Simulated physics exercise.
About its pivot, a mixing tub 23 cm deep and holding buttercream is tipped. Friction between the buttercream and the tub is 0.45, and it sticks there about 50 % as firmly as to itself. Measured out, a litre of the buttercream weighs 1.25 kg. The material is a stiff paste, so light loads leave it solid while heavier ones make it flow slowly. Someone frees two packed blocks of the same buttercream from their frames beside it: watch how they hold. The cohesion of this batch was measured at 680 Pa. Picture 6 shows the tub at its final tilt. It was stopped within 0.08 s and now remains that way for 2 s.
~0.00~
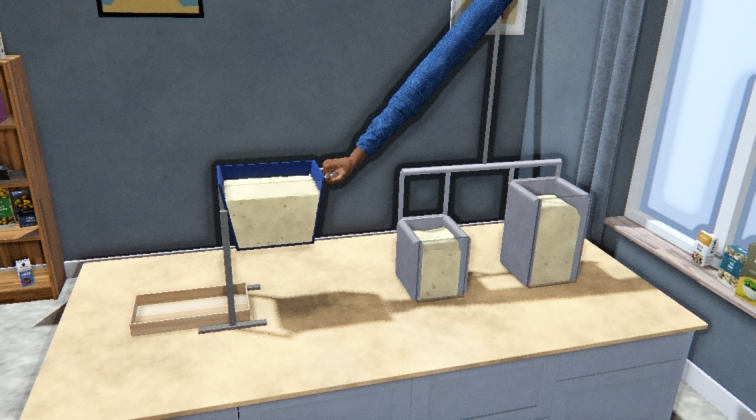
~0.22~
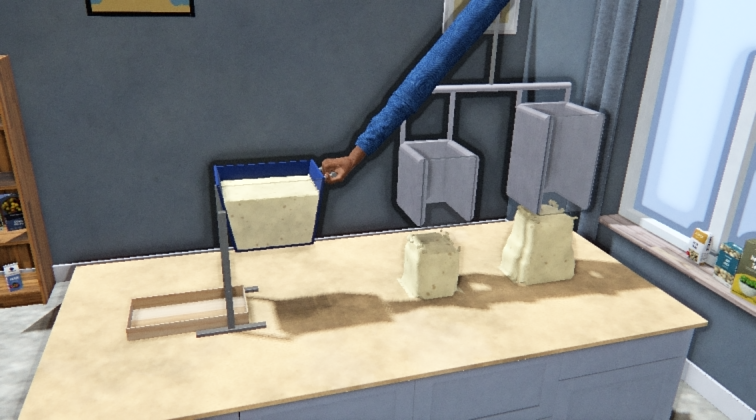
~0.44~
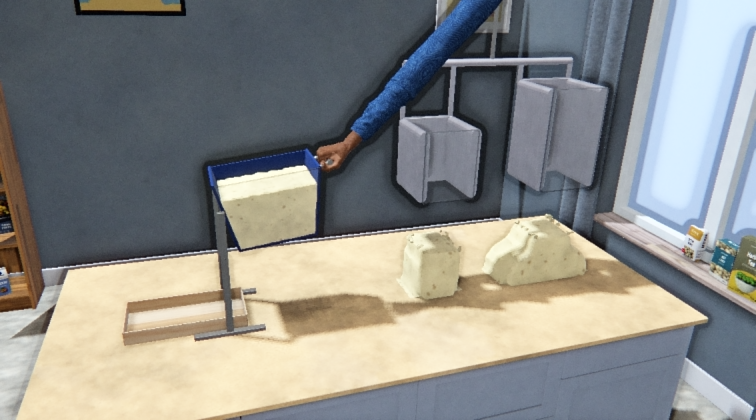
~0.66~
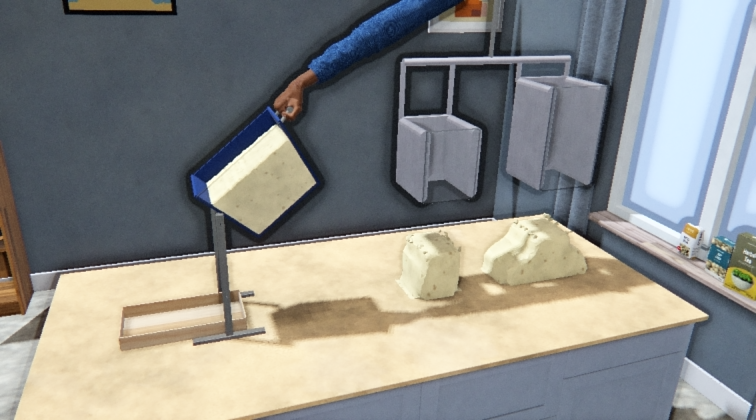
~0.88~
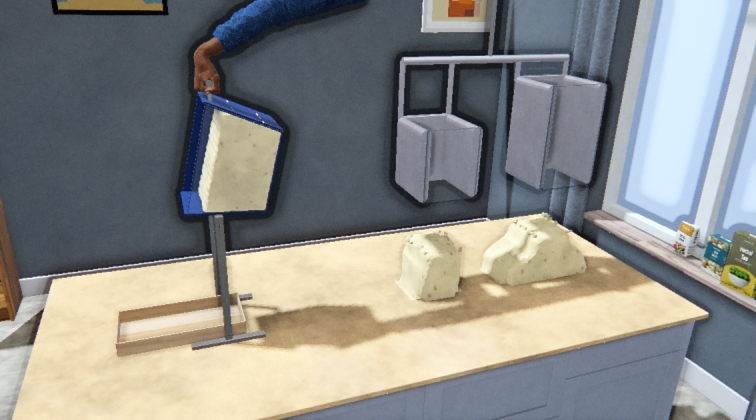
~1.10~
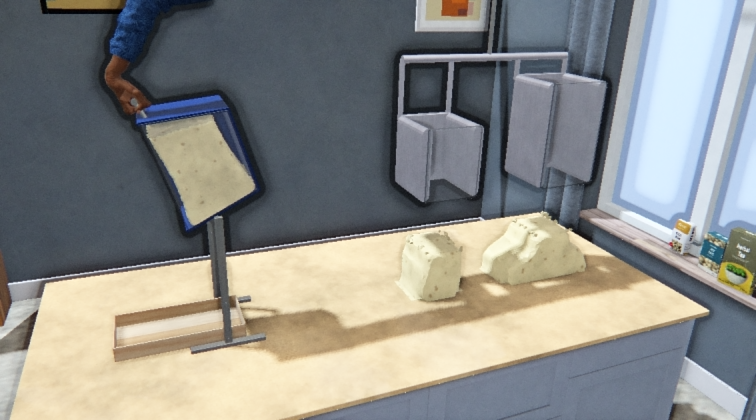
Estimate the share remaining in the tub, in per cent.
I would say roughly 0 per cent remains in the tub.
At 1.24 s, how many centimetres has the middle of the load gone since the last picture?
Some 13 cm.
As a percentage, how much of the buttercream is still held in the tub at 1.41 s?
Near 0 in a hundred.
By 1.24 s, the tub is at 107 degrees and holds 51 %.
By 1.41 s, the tub is at 107 degrees and holds 0 %.
By 1.58 s, the tub is at 107 degrees and holds 0 %.
By 1.75 s, the tub is at 107 degrees and holds 0 %.
By 3.10 s, at the end, the tub is at 107 degrees and holds 0 %.
